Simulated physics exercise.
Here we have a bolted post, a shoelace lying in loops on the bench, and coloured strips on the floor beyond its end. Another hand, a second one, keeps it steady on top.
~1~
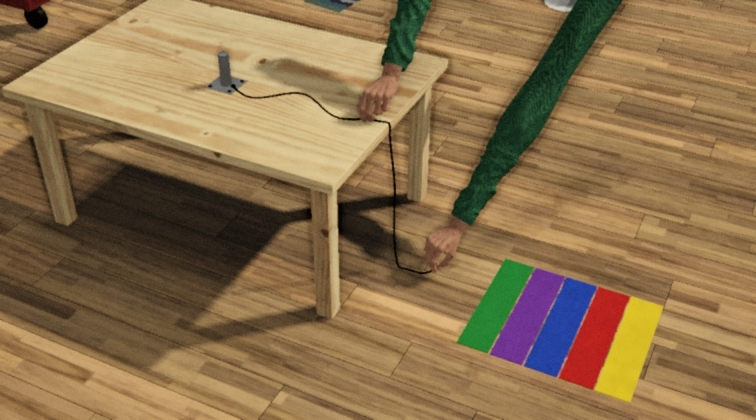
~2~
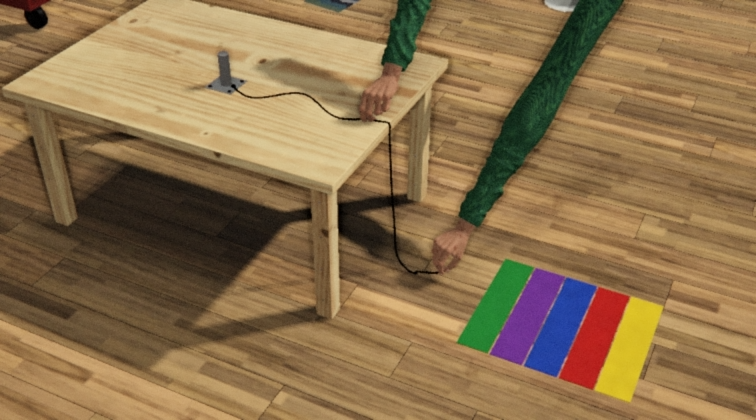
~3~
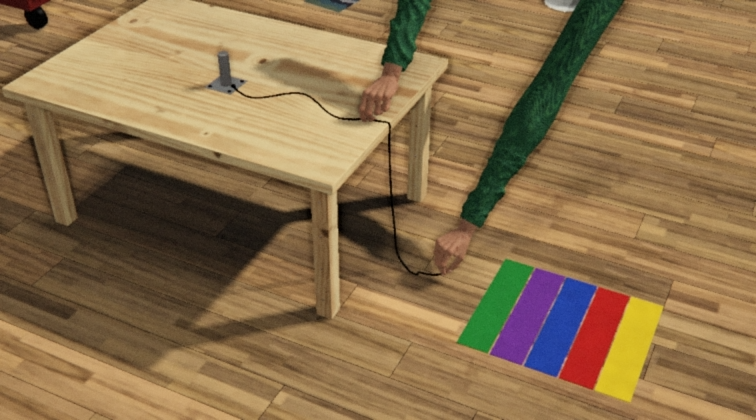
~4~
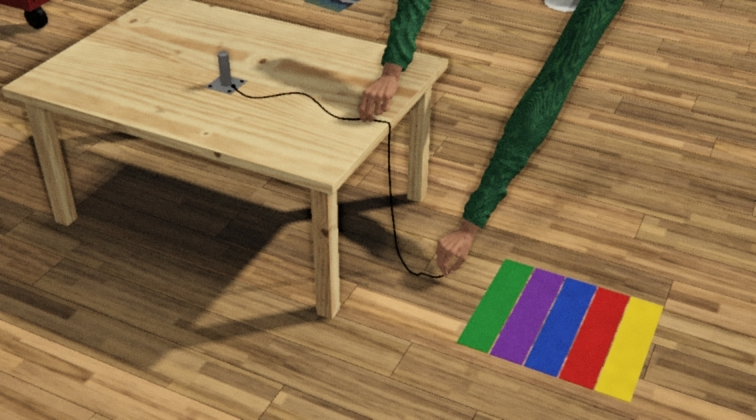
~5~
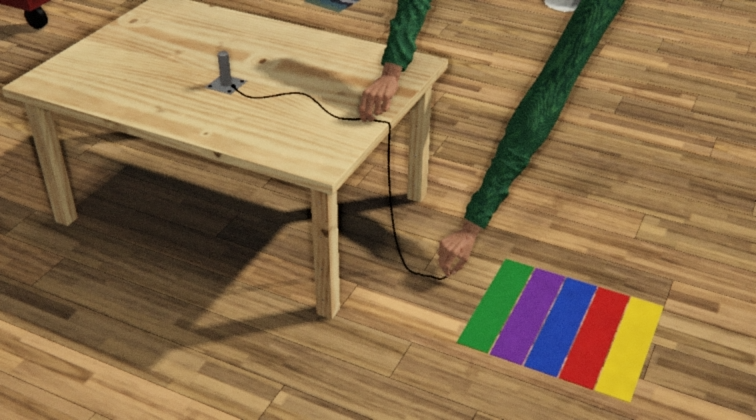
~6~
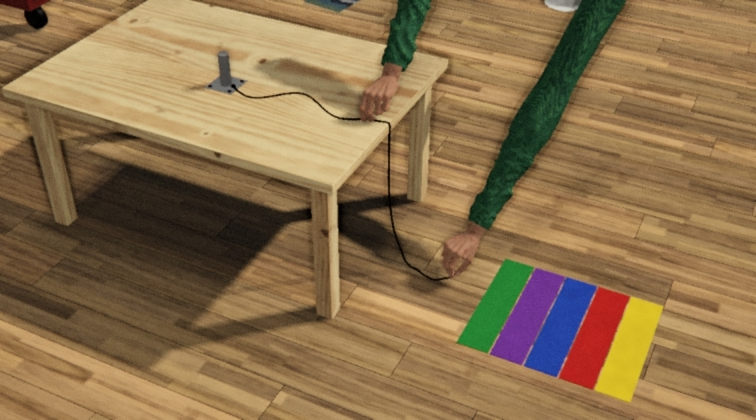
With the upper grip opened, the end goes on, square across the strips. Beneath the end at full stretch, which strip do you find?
You find the blue strip.
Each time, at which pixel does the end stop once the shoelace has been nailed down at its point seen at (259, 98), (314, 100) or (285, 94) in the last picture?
Near (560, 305), (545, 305) and (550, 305).
Soon after, end near (501, 289); over green.
After that, end near (541, 302); over purple.
At the stop, end near (563, 309); over blue. It halts on the blue strip.
